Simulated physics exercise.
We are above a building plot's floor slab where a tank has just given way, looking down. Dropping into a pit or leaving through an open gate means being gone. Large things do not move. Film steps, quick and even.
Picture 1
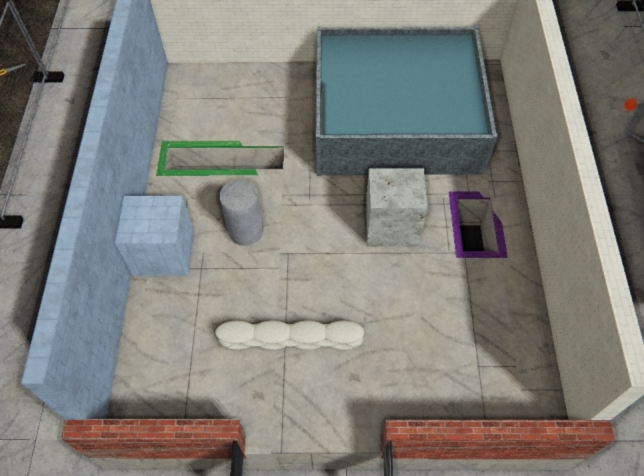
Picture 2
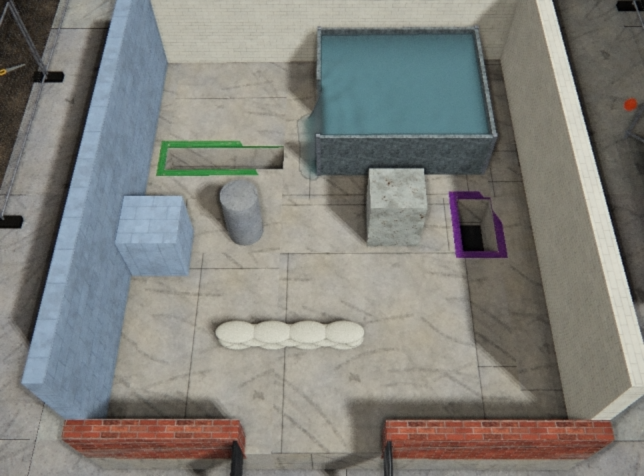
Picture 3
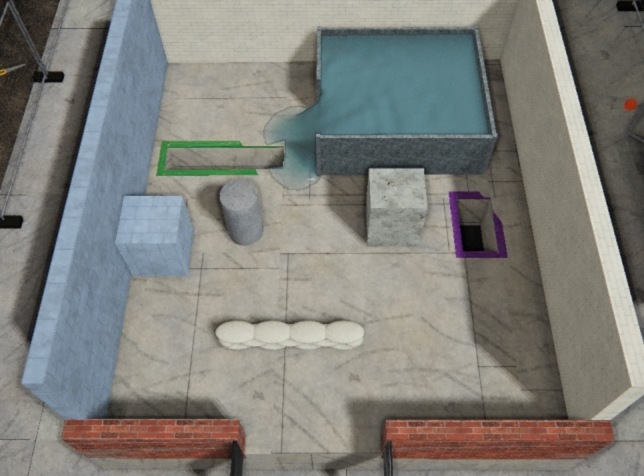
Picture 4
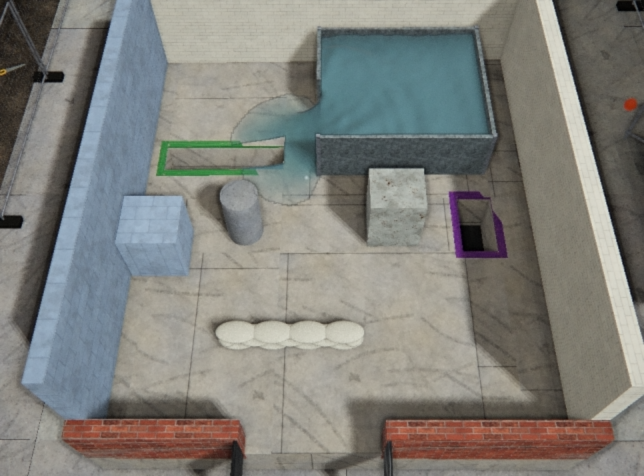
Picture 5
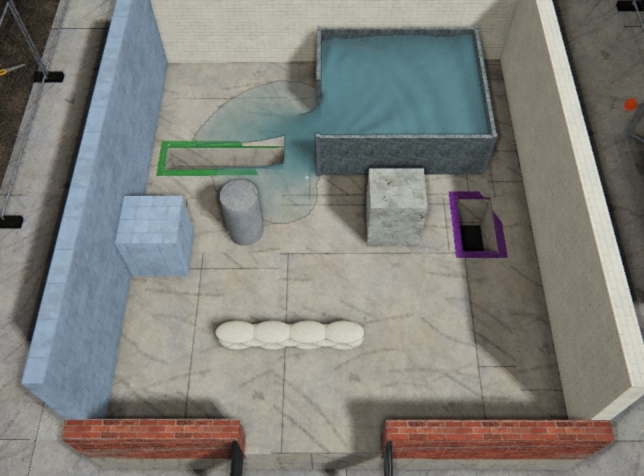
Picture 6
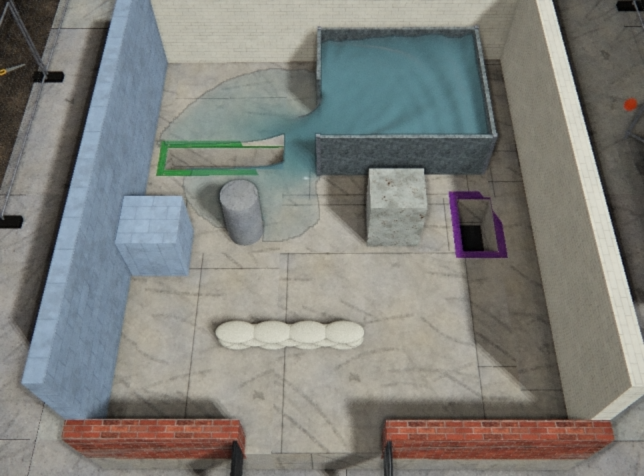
The video shows a walled floor slab seen from above, where water bursts from the left side of a raised tank and spreads leftward in a widening sheet, around a green-edged pit and a grey cylinder.
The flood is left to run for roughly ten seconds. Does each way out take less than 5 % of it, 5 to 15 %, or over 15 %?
As I see it, the gate takes in a trifling amount - short of five per cent, the green pit takes in a considerable amount - past fifteen per cent, the purple pit takes in a trifling amount - short of five per cent.
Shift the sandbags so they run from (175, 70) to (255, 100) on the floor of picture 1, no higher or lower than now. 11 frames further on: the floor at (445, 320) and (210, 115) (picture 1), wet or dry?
Untouched, then submerged.
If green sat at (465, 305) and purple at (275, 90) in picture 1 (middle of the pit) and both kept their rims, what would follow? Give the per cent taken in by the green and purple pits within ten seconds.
Measured shares in per cent - green 6, purple 30.
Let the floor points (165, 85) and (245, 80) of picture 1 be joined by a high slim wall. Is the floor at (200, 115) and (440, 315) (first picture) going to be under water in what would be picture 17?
Soaked, untouched.
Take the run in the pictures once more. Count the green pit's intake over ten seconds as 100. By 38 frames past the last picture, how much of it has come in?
About 75 per cent.
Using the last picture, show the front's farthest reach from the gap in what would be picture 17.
The wet edge reaches furthest near (116, 370).
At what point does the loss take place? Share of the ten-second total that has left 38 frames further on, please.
My figure is about 75 in a hundred.
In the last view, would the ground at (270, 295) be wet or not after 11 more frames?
By then it's swamped.
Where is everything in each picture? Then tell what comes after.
The open tank at (401, 83) is whole and still, in the first frame.
The front is at (315, 178), out from the gap at (321, 131), in the second frame.
Water pours out at (321, 133) and has run to (271, 125), in the third frame.
Water pours out at (321, 134) and has run to (235, 136), in the fourth frame.
Water pours out at (321, 135) and has run to (201, 137), in the fifth frame.
Water pours out at (321, 134) and has run to (167, 134), in the sixth frame.
A moment on, water covers 25 % of the floor; the gate 0 %, the green pit 11 %, the purple pit 0 %.
Next, water covers 35 % of the floor; the gate 0 %, the green pit 20 %, the purple pit 0 %.
Then, water covers 40 % of the floor; the gate 0 %, the green pit 32 %, the purple pit 0 %.
Later, water covers 50 % of the floor; the gate 0 %, the green pit 50 %, the purple pit 0 %.
In the end, water covers 65 % of the floor; the gate 0 %, the green pit 65 %, the purple pit 0 %.
